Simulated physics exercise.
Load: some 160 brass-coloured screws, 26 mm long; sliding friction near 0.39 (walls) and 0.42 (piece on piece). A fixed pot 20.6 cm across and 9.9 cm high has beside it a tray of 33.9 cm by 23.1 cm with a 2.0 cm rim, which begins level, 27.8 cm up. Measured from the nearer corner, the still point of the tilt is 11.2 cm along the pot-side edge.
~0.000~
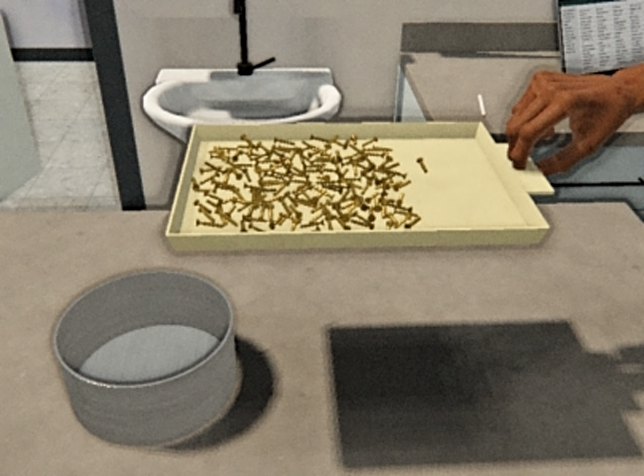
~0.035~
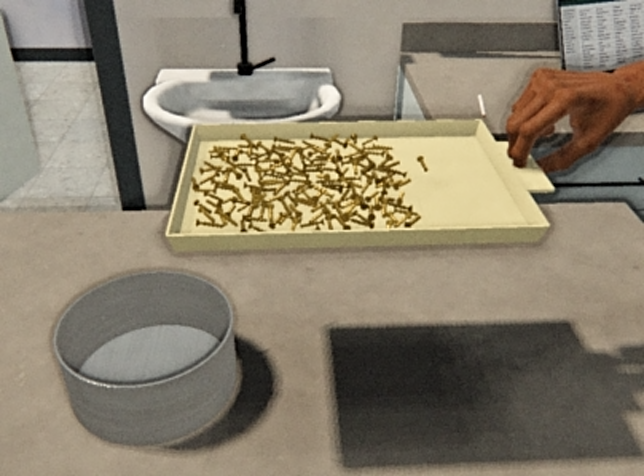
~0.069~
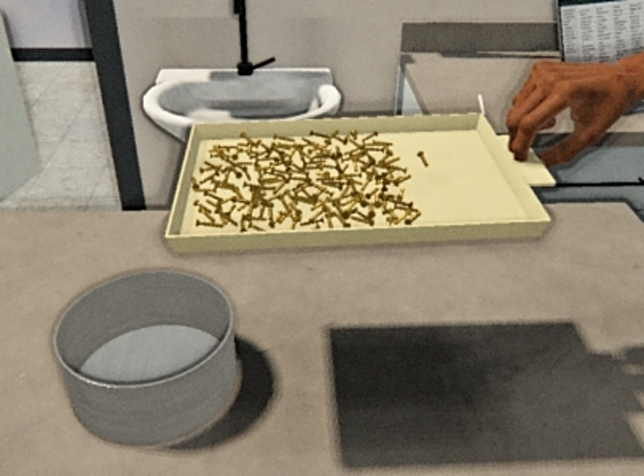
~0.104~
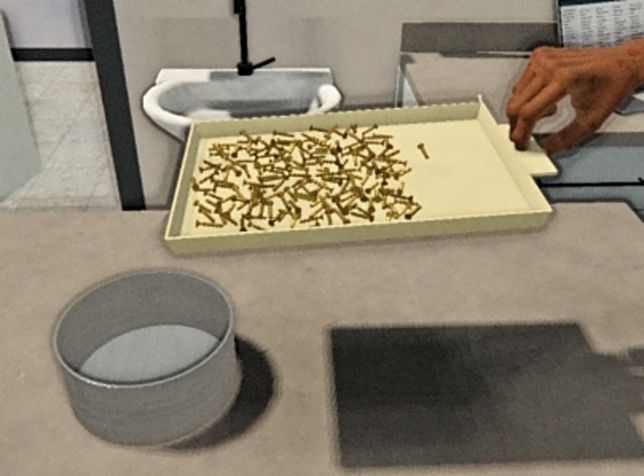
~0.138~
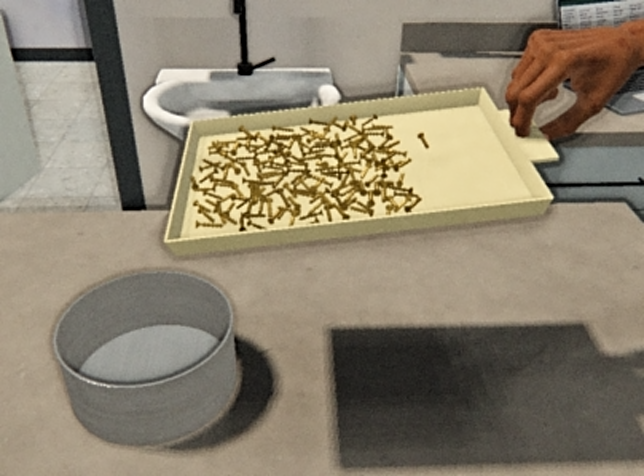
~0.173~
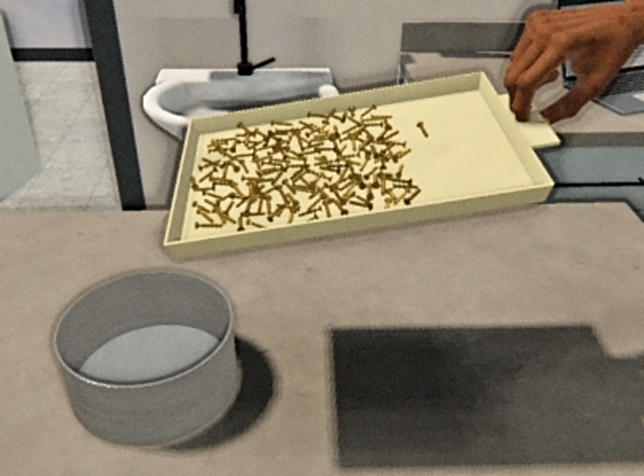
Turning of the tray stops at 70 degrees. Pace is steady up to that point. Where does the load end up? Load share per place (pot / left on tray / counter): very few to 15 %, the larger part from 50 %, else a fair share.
Pot: A fair share; tray: A fair share; counter: A fair share.
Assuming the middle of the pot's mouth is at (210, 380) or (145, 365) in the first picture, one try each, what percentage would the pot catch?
About 65 and 75 per cent.
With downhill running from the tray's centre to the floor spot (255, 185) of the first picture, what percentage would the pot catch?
My guess is roughly 50 percent.
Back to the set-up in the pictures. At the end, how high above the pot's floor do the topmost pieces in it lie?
1.5 cm.
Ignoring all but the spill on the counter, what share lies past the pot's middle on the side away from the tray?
About 30 per cent.
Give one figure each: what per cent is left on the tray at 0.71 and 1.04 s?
In order, near 100 and near 40.
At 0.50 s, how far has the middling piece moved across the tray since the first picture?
4 cm.
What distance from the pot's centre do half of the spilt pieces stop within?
I'd say around 16 centimetres.
After 0.50 s, tilt 40 degrees; the tray holds 100 %, the pot 0 %.
After 0.71 s, tilt 59 degrees; the tray holds 100 %, the pot 0 %.
After 1.04 s, tilt 70 degrees; the tray holds 40 %, the pot 30 %.
In the end, at 2.4 s, pot 40 %, tray 25 %, counter 35 %.
